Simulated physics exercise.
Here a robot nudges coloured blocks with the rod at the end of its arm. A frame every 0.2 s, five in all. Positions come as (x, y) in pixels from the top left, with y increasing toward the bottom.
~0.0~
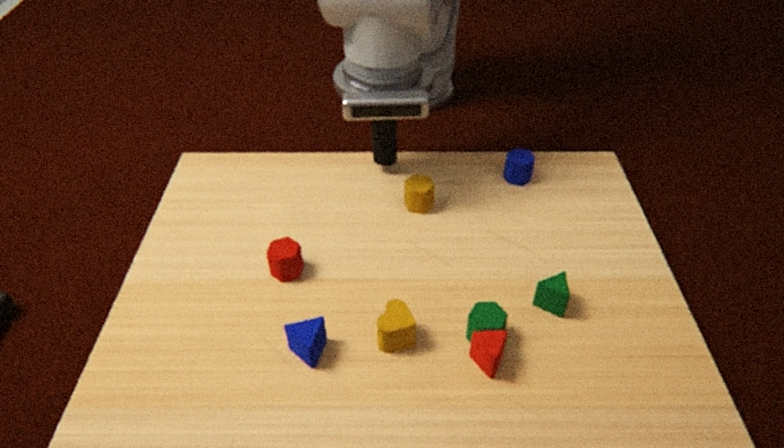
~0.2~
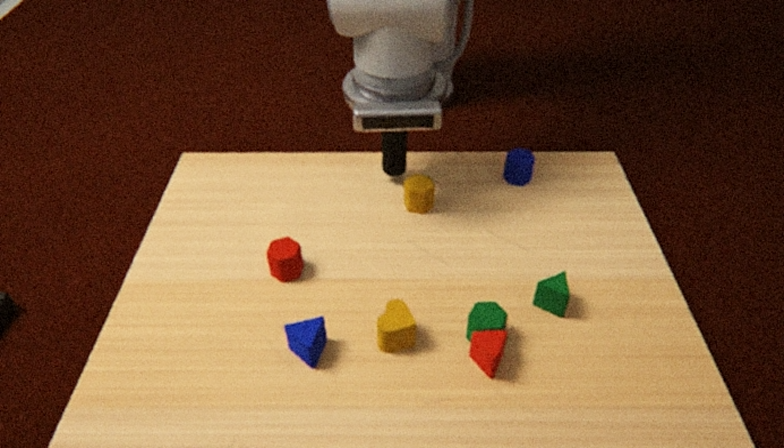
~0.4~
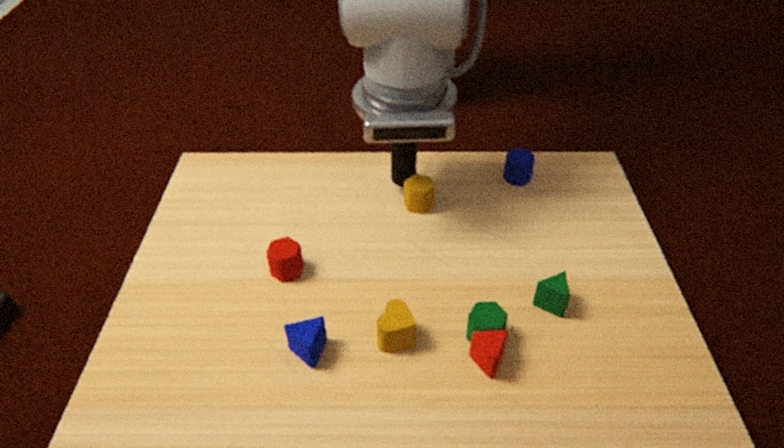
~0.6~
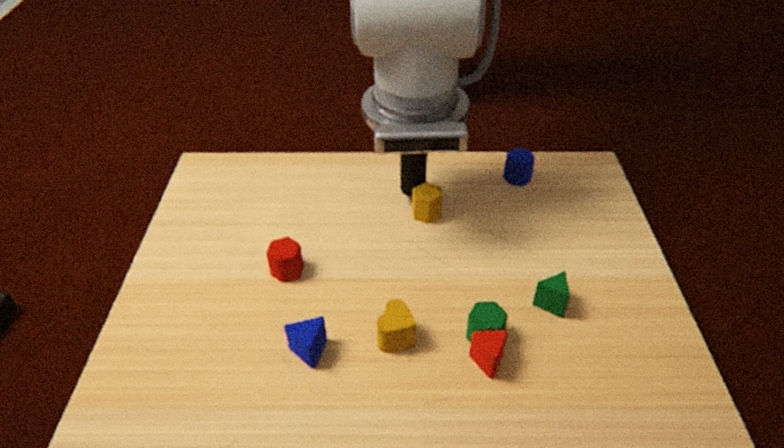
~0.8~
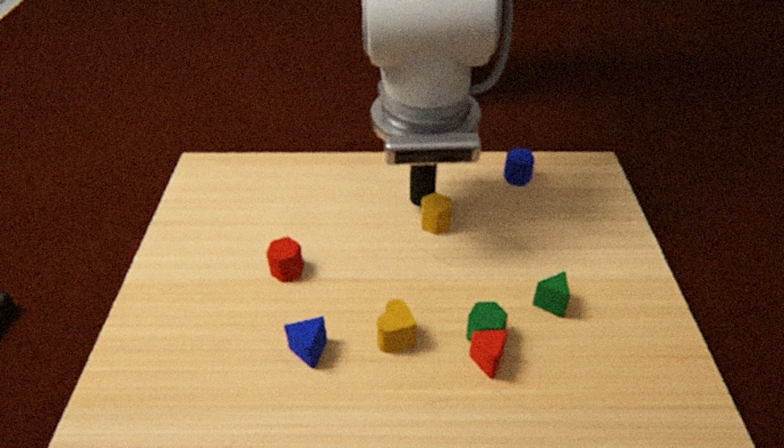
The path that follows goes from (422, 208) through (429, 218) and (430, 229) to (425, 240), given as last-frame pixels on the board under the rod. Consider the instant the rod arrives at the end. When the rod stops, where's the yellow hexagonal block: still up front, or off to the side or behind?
I think the rod loses the yellow hexagonal block somewhere along the way.
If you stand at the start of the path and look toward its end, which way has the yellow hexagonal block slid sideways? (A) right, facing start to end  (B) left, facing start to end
Answer: B.
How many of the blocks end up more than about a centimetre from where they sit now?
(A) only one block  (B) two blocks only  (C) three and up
The answer is A.
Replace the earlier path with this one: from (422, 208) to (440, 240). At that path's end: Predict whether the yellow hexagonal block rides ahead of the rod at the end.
Ahead.
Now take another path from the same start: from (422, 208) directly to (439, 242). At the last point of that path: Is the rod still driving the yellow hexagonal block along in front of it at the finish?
Yes, it checks out.
What follows on the original path. Halfway along, rod at (431, 215); yellow hexagonal block at (448, 218).
At the end, rod at (426, 231); yellow hexagonal block at (452, 227), turned 35° anticlockwise.
